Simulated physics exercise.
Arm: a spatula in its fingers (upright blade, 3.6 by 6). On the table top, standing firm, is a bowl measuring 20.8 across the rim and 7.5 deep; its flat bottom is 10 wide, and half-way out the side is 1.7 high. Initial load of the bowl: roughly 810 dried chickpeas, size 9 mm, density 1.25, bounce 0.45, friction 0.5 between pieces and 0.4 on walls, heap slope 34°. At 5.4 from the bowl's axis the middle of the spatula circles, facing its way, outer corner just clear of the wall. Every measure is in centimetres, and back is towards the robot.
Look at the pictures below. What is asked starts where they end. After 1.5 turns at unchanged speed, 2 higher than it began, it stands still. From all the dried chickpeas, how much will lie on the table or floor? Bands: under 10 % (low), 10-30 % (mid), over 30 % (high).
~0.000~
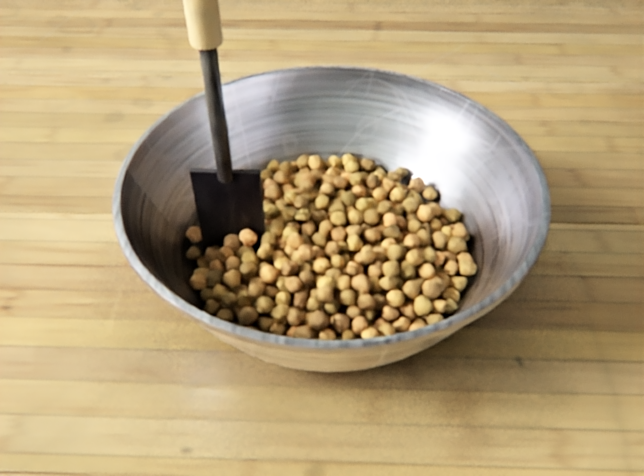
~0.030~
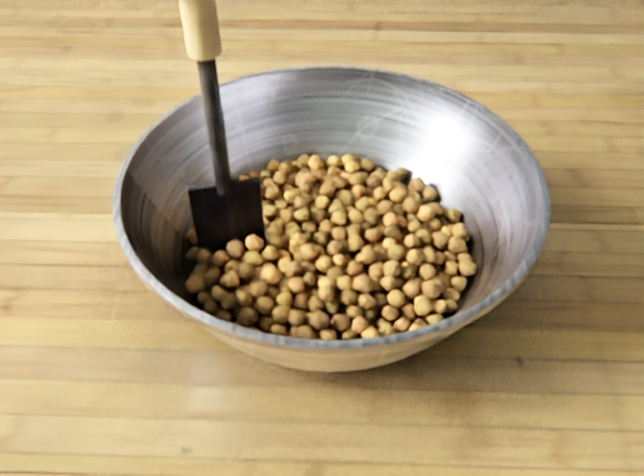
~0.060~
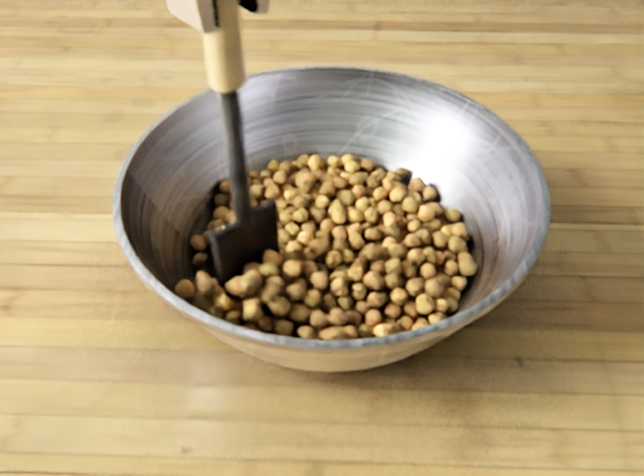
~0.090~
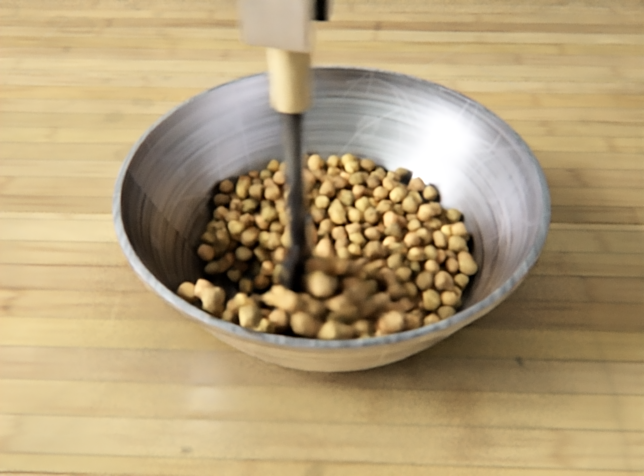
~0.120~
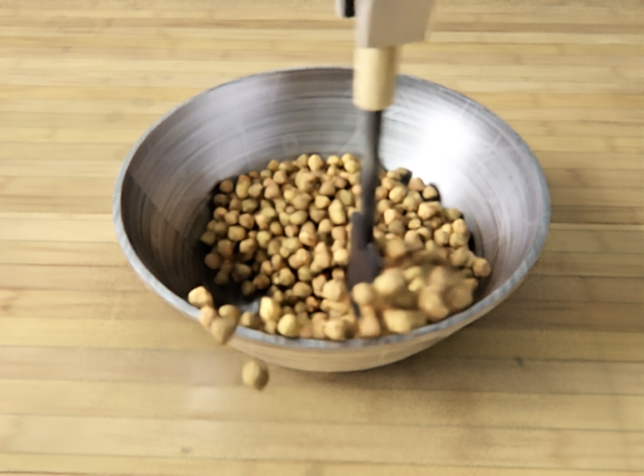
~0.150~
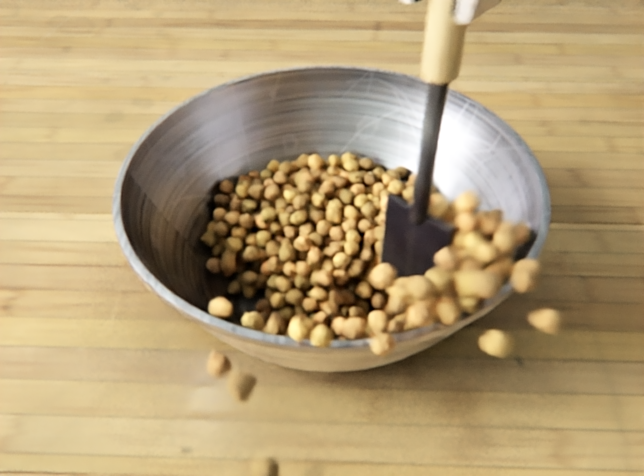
Mid.
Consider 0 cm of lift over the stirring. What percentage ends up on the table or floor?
Near 35 in a hundred.
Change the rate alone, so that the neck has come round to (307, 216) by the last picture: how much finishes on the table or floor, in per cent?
About 0 %.
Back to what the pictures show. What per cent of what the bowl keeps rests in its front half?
About 50 per cent.
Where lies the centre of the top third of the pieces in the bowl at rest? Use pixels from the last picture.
I'd put it at about (328, 232).
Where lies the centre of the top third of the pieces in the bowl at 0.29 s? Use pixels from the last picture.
About (309, 151) in the last picture.
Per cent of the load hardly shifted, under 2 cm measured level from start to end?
I'd put it at about 40 in a hundred.
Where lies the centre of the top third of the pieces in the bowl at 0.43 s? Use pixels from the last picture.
Centre, approx.: (303, 230).
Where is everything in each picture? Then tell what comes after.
Spatula neck at (221, 147), 0° round; upper third of the load around (329, 235), from x 195 to 470, top at y 160; 813 in the bowl, in the first frame.
Spatula neck at (220, 159), 12° round; upper third of the load around (328, 241), from x 195 to 470, top at y 160, in the second frame.
Spatula neck at (241, 192), 43° round; upper third of the load around (327, 255), from x 185 to 470, top at y 160, in the third frame.
Spatula neck at (297, 214), 76° round; upper third of the load around (343, 269), from x 190 to 470, top at y 160, in the fourth frame.
Spatula neck at (368, 212), 108° round; upper third of the load around (384, 271), from x 200 to 480, top at y 160; 809 in the bowl, 4 in flight or on the tool, in the fifth frame.
Spatula neck at (424, 186), 140° round; upper third of the load around (428, 244), from x 210 to 550, top at y 160; 800 in the bowl, 13 in flight or on the tool, in the sixth frame.
By 0.29 s, 292° round, highest piece 12 above the table; 719 in the bowl, 12 on the table or floor, 82 in flight or on the tool.
By 0.43 s, 83° round, highest piece 11 above the table; 677 in the bowl, 101 on the table or floor, 35 in flight or on the tool.
By 0.70 s, 180° round, highest piece 5 above the table; 672 in the bowl, 141 on the table or floor.
By 1.40 s, 180° round, highest piece 5 above the table; 672 in the bowl, 141 on the table or floor.
Final count, 672 in the bowl, 141 on the table or floor. That is 17 % on the table or floor.
